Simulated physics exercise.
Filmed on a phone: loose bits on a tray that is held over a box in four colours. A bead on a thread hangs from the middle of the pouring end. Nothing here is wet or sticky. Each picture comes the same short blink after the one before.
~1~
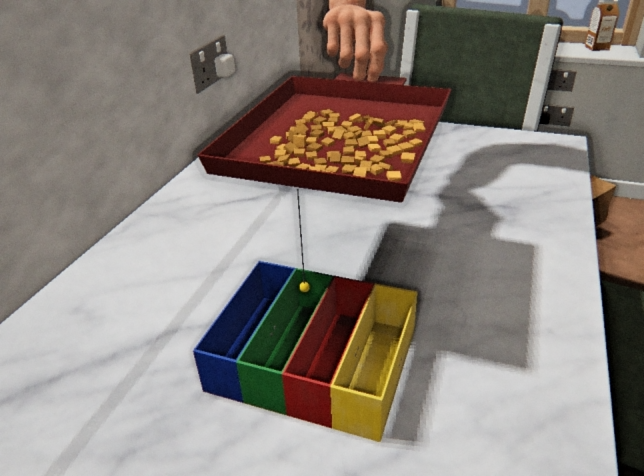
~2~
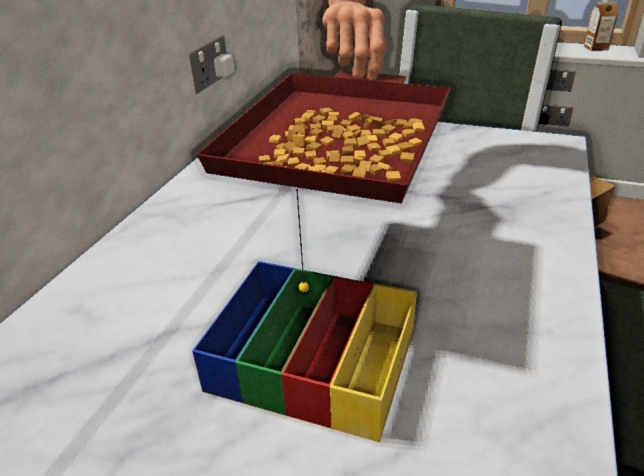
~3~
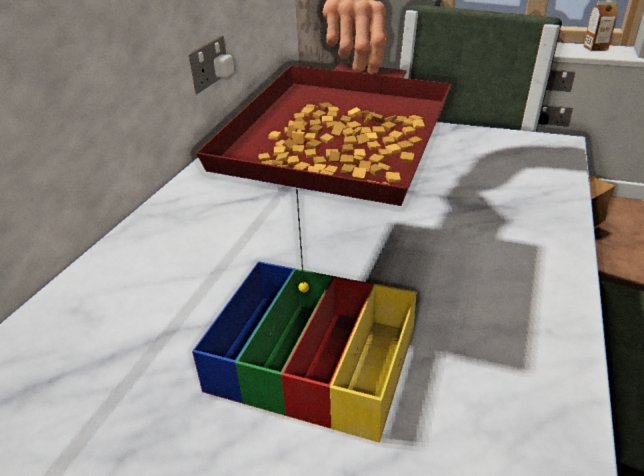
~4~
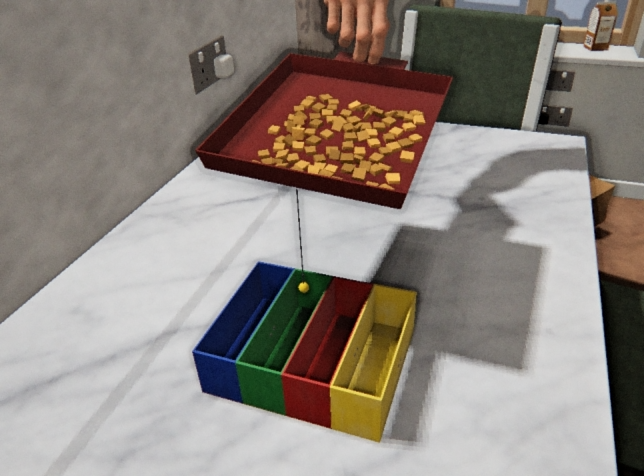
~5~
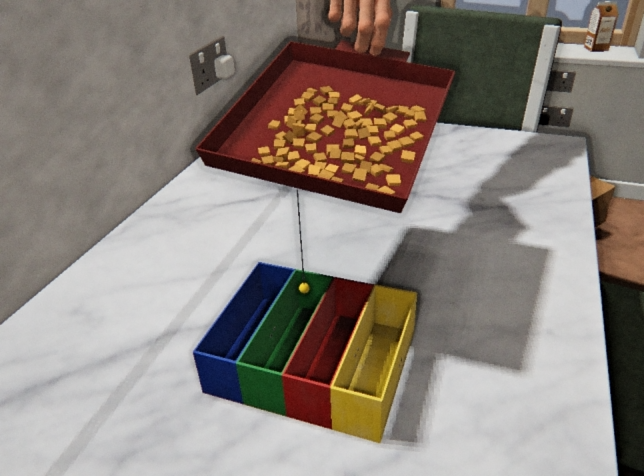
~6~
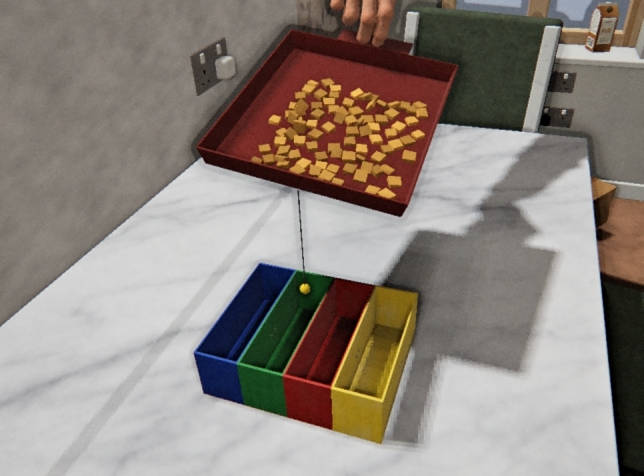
In this clip, a hand holds a red tray of small cereal squares above a box with blue, green, red and yellow compartments, gradually tilting the tray so its near right corner dips while the pieces shift slightly.
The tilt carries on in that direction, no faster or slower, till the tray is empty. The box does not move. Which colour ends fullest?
The yellow cell gets the most.
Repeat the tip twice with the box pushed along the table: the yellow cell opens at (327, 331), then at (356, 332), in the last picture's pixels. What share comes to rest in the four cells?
Roughly 10 per cent, and 60 per cent.
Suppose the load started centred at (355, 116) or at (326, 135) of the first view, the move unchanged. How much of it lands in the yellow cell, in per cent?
In turn 70 and 70 in a hundred.
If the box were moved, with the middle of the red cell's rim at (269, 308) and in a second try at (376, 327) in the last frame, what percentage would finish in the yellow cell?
First some 0, then 10 per cent.
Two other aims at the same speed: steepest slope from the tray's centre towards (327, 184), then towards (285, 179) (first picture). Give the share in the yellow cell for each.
The first gives 40 %, the second 10 %.
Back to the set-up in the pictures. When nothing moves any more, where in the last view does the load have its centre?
Near (381, 356).
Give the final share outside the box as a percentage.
Roughly 10 in a hundred.
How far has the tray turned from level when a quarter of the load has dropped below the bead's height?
At some 105 degrees.
Soon, tray tipped steeply; all on the tray.
A while on, tray tipped right over; nearly all on the tray; a stray few in the yellow cell; a small part falling or outside the box.
Towards the end, tray tipped past a quarter turn; most in the yellow cell; a small part in the red cell; a small part falling or outside the box.
Finally, tray tipped past a quarter turn; most in the yellow cell; a small part in the red cell; none in the green cell; none in the blue cell; a small part outside the box.
